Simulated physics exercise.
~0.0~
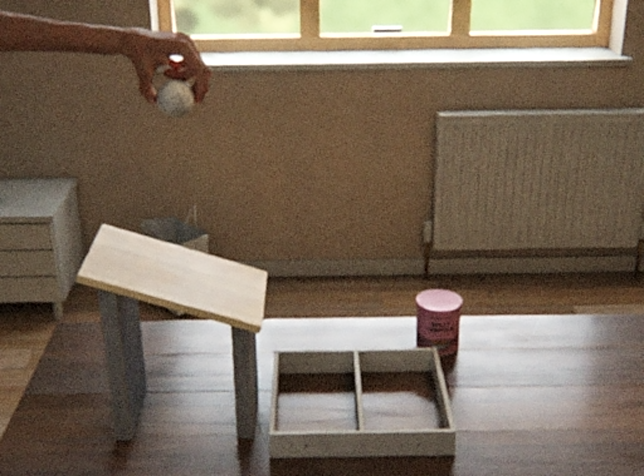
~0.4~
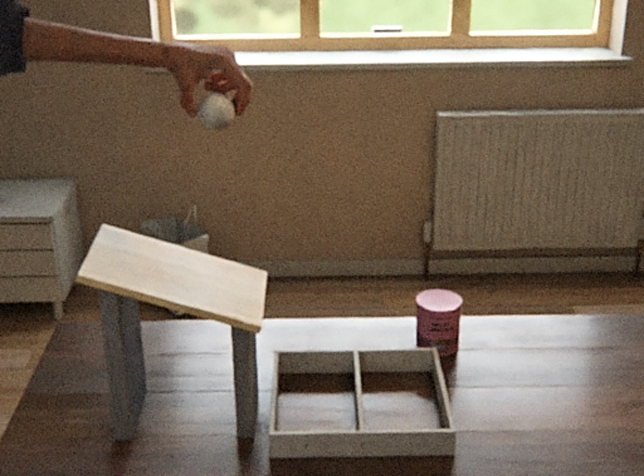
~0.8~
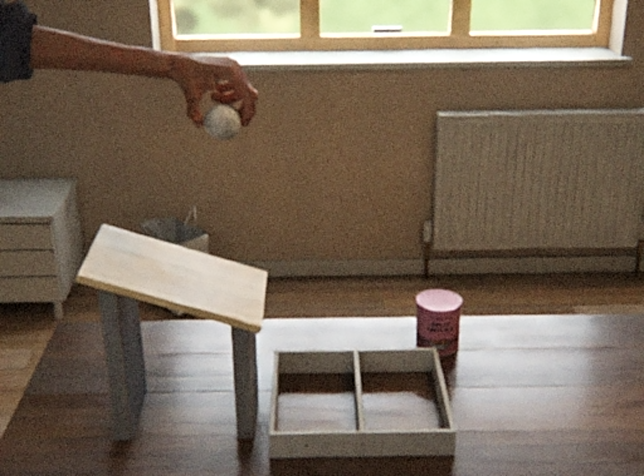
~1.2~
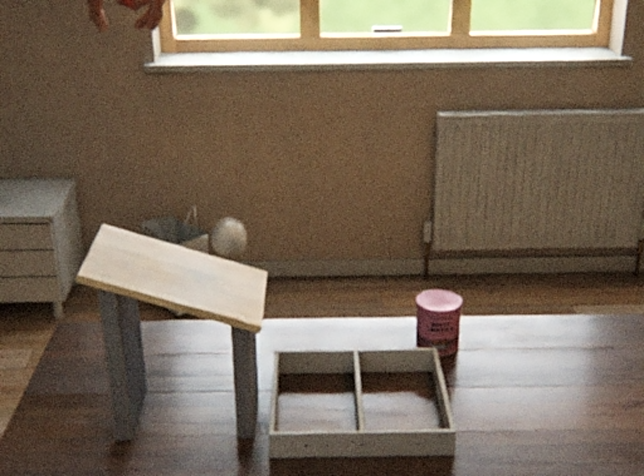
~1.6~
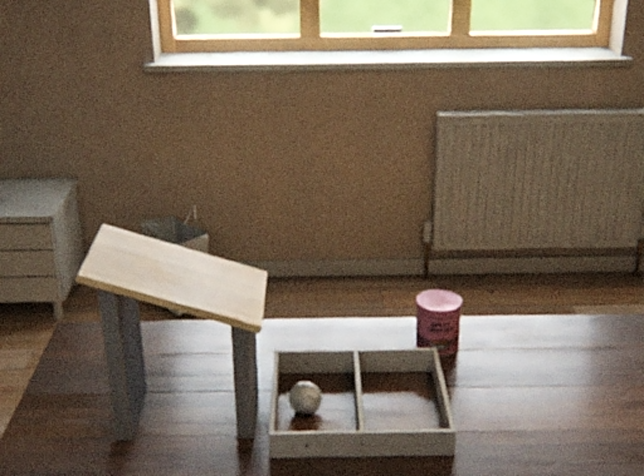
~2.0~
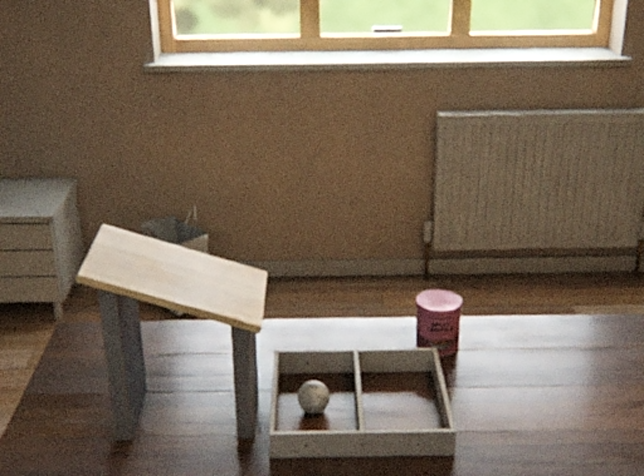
A hand held a white ball above a sloping wooden board, moved it right and let go, then drew back as the ball dropped toward the board and ended up in the left section of the divided tray, shifting slightly right.
